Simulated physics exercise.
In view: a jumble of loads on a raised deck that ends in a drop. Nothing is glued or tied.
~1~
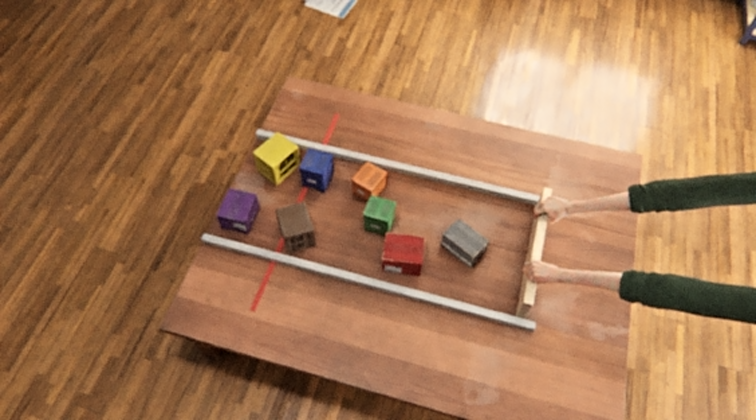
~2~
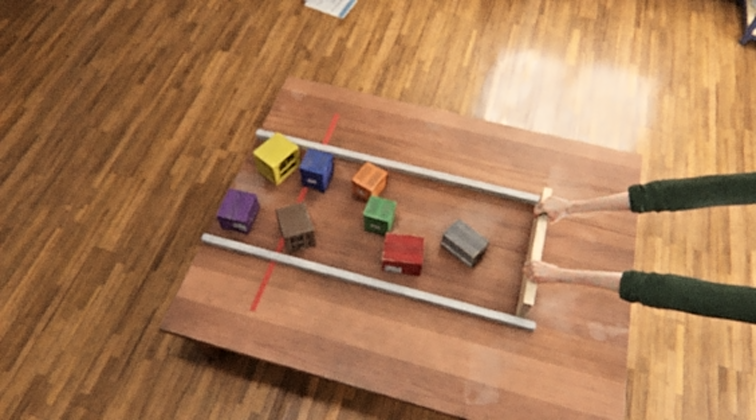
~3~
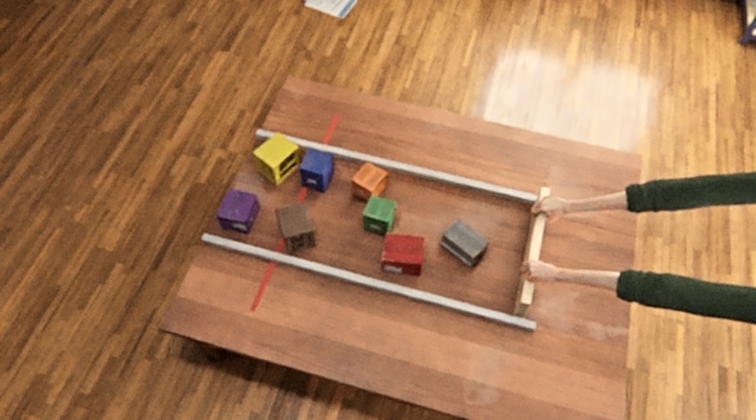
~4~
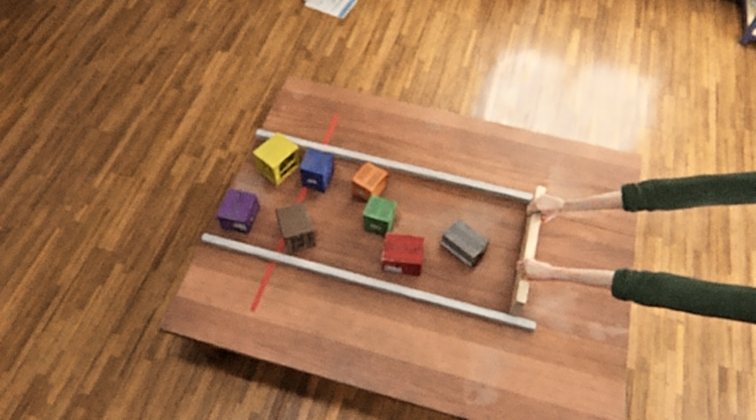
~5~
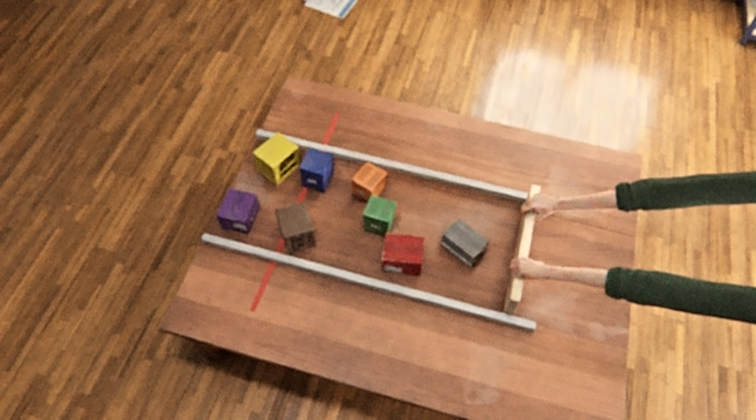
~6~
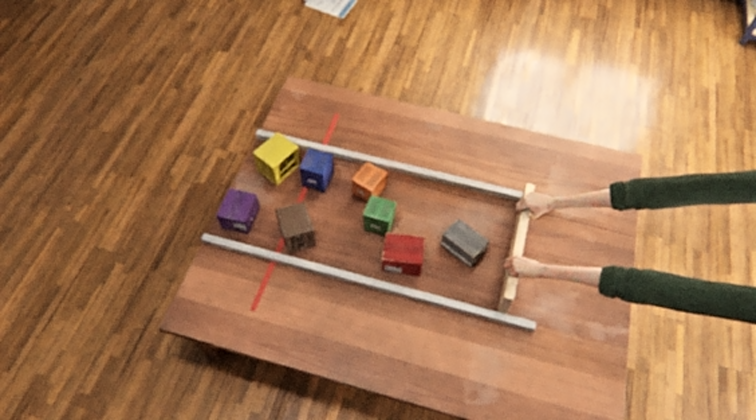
The clip opens on colored boxes scattered between two pale rails on a wooden table, with a red line crossing at the left and two green-sleeved arms gripping a plank at the right. The hands slide the plank slightly left toward the grey box, while the boxes stay still.
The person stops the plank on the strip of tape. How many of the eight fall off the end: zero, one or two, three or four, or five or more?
The number that fall off is one or two.
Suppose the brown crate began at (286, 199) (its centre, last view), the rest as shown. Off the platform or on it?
Then it drops off.
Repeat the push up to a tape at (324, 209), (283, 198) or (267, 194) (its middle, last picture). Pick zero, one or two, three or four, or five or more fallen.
Taking them in turn, not one; one or two; either three or four.
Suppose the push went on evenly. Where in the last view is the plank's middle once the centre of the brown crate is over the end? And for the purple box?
Near (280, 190) and (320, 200).
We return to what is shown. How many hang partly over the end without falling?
It comes to 2.
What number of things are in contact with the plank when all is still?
3 of them.
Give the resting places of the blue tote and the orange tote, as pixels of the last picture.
First (275, 161), then (298, 168).
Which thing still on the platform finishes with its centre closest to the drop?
The yellow crate.
Early on, none off yet; purple box at rest near (239, 211); yellow crate at rest near (277, 159); blue tote at rest near (317, 171).
Finally, the number that fall off is one or two; lost, purple box.
